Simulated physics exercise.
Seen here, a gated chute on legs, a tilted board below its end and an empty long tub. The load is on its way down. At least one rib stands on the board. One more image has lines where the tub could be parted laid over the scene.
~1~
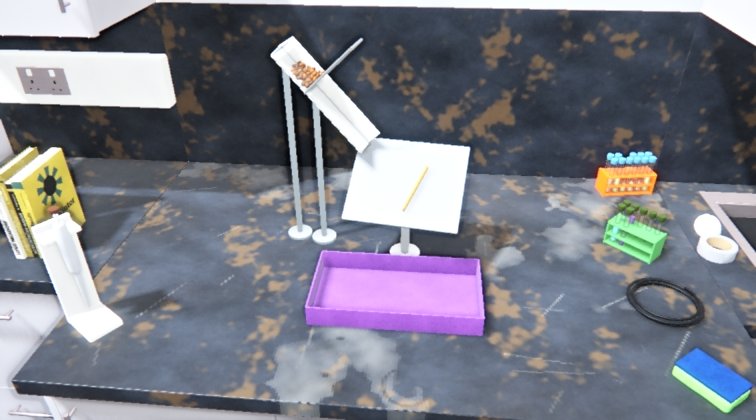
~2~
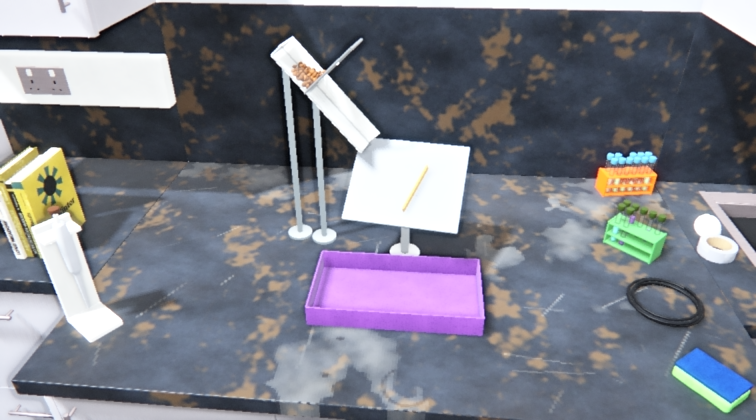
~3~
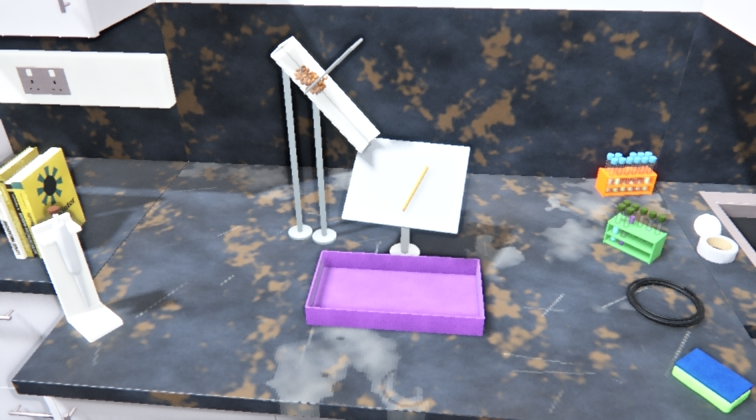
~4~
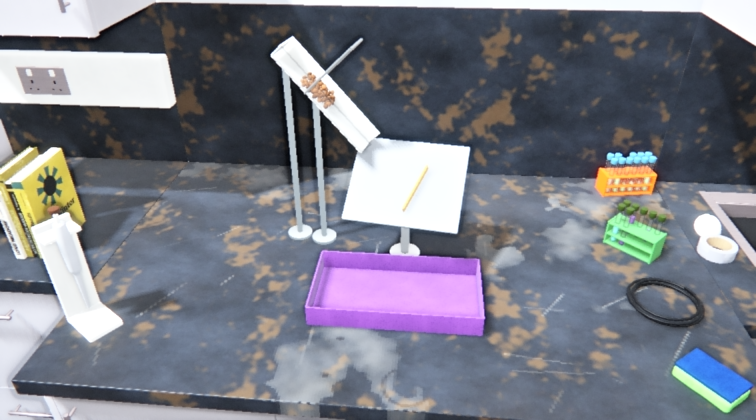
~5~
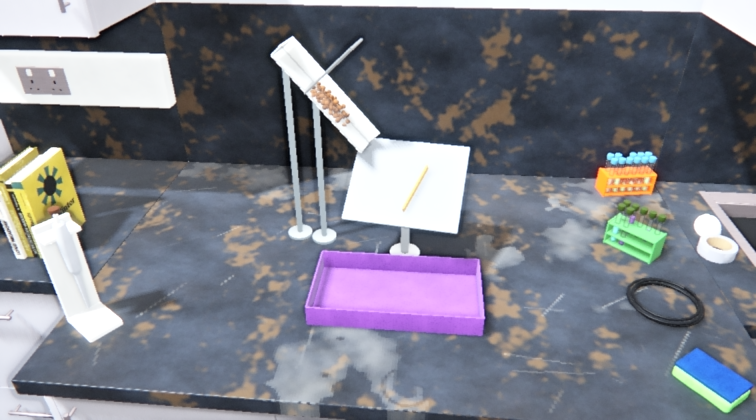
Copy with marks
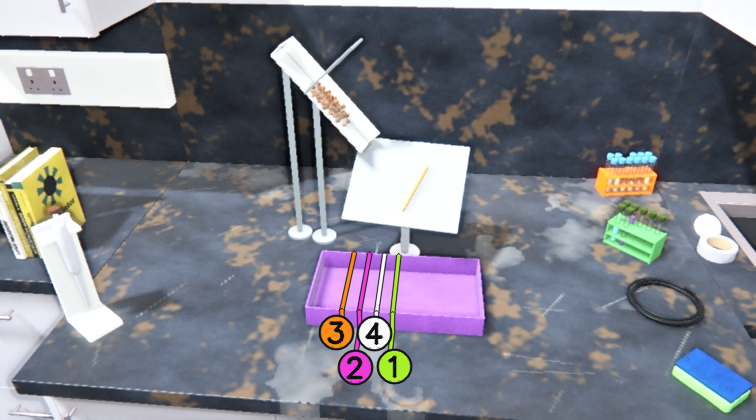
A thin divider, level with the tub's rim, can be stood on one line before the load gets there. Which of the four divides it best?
Best: 4.
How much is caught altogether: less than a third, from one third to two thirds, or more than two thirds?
More than two thirds.
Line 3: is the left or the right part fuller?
The right side.
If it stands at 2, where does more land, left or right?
The right side.
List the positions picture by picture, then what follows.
In the first picture, load behind the gate at (308, 76), bits of dog kibble; lip of the chute at (365, 147), sloping fairly steeply.
In the second picture, middle of the board at (407, 182), tilted fairly steeply; middle of its low edge at (398, 225); of its high edge at (414, 142).
In the third picture, front corners of the tub at (306, 307) and (484, 318), empty; front of the load at (317, 93).
In the fourth picture, middle of the load at (319, 88); its front at (332, 103), about a third of the way to the lip; rib from (427, 165) to (403, 209).
In the fifth picture, middle of the load at (332, 104); its front at (345, 125), about two thirds of the way to the lip.
On the marked copy, line 1 crosses the front rim at (392, 313); line 2 crosses the front rim at (359, 311); line 3 crosses the front rim at (341, 309); line 4 crosses the front rim at (376, 312).
If 1 is chosen, of what is caught, most on the left of the divider, a small part on the right.
If 2 is chosen, of what is caught, a stray few on the left of the divider, nearly all on the right.
If 3 is chosen, of what is caught, a stray few on the left of the divider, nearly all on the right.
If 4 is chosen, of what is caught, about half on the left of the divider, about half on the right.
